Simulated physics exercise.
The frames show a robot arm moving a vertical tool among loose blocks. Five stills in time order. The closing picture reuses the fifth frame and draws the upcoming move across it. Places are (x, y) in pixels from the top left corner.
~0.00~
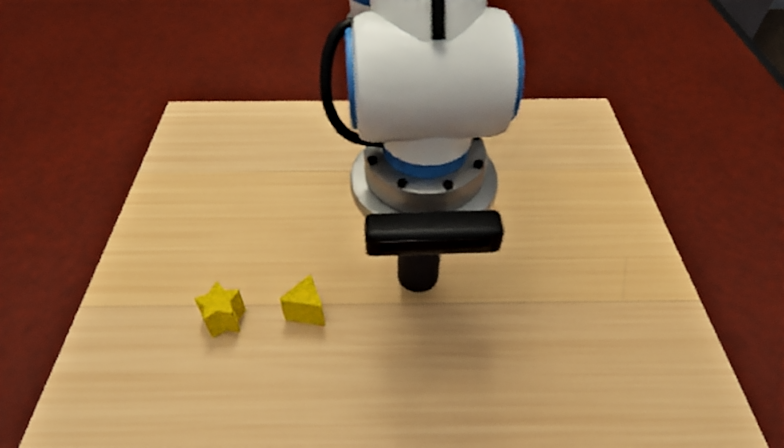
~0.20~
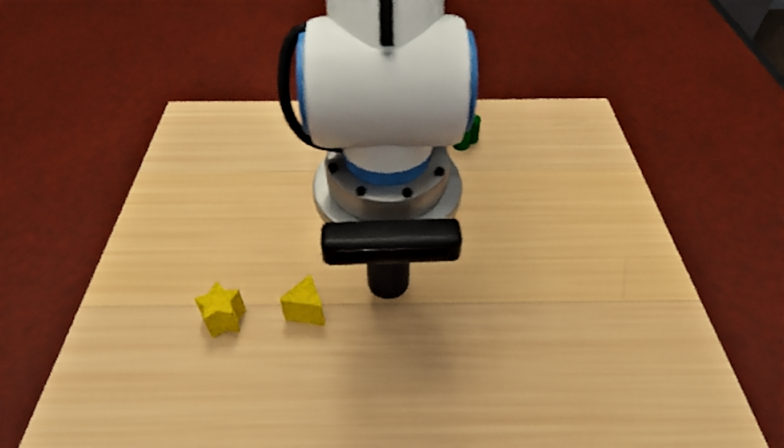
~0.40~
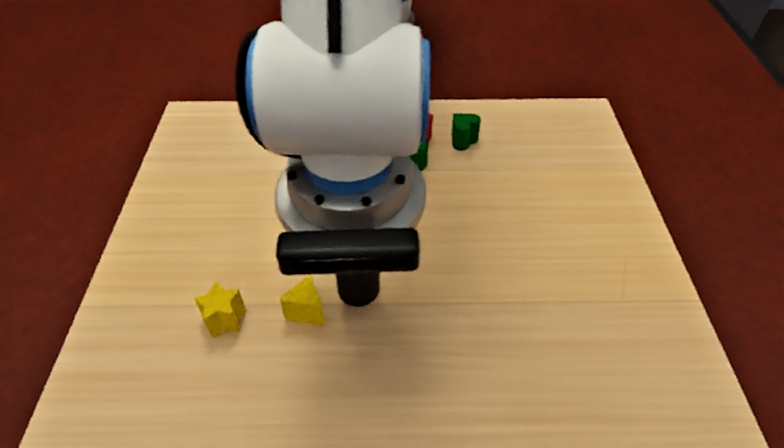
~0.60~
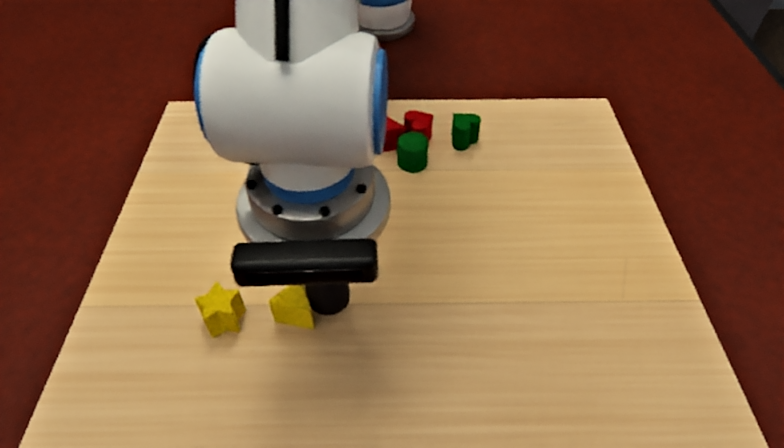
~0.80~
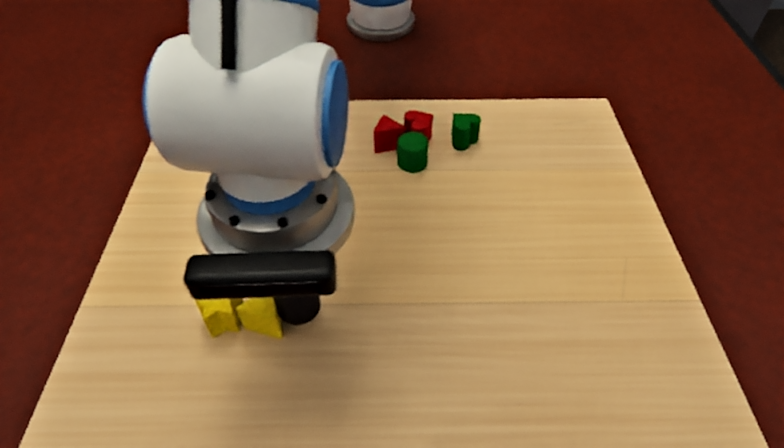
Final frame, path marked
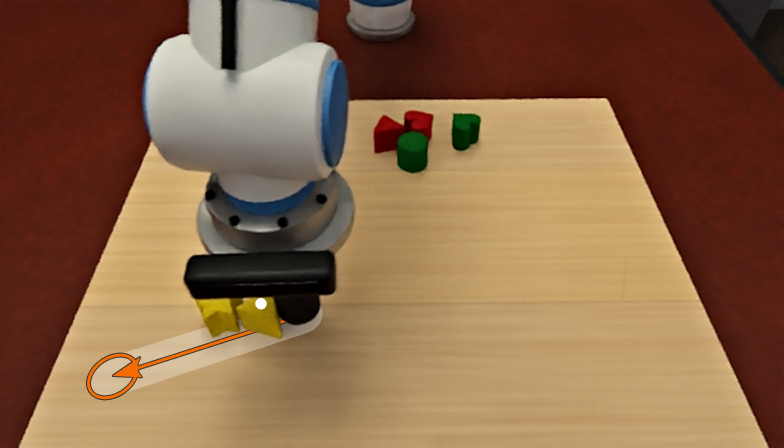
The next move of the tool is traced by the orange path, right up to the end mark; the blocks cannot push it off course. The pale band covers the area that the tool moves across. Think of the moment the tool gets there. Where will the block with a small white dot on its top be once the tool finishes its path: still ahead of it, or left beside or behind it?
Prediction: Still leading.
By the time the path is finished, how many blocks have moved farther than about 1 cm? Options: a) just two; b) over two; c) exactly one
That would be a.
Drawn move, from (301, 316) directly to (113, 376); the dot is on the yellow triangle.
One third of the way, tool (238, 326); yellow star-shaped block (187, 298), turned 55° clockwise; yellow triangle (195, 323).
Two thirds of the way, tool (173, 347); yellow star-shaped block (181, 296), turned 70° clockwise; yellow triangle (127, 345).
At the end, tool (106, 368); yellow star-shaped block (181, 296), turned 70° clockwise; yellow triangle (56, 367).
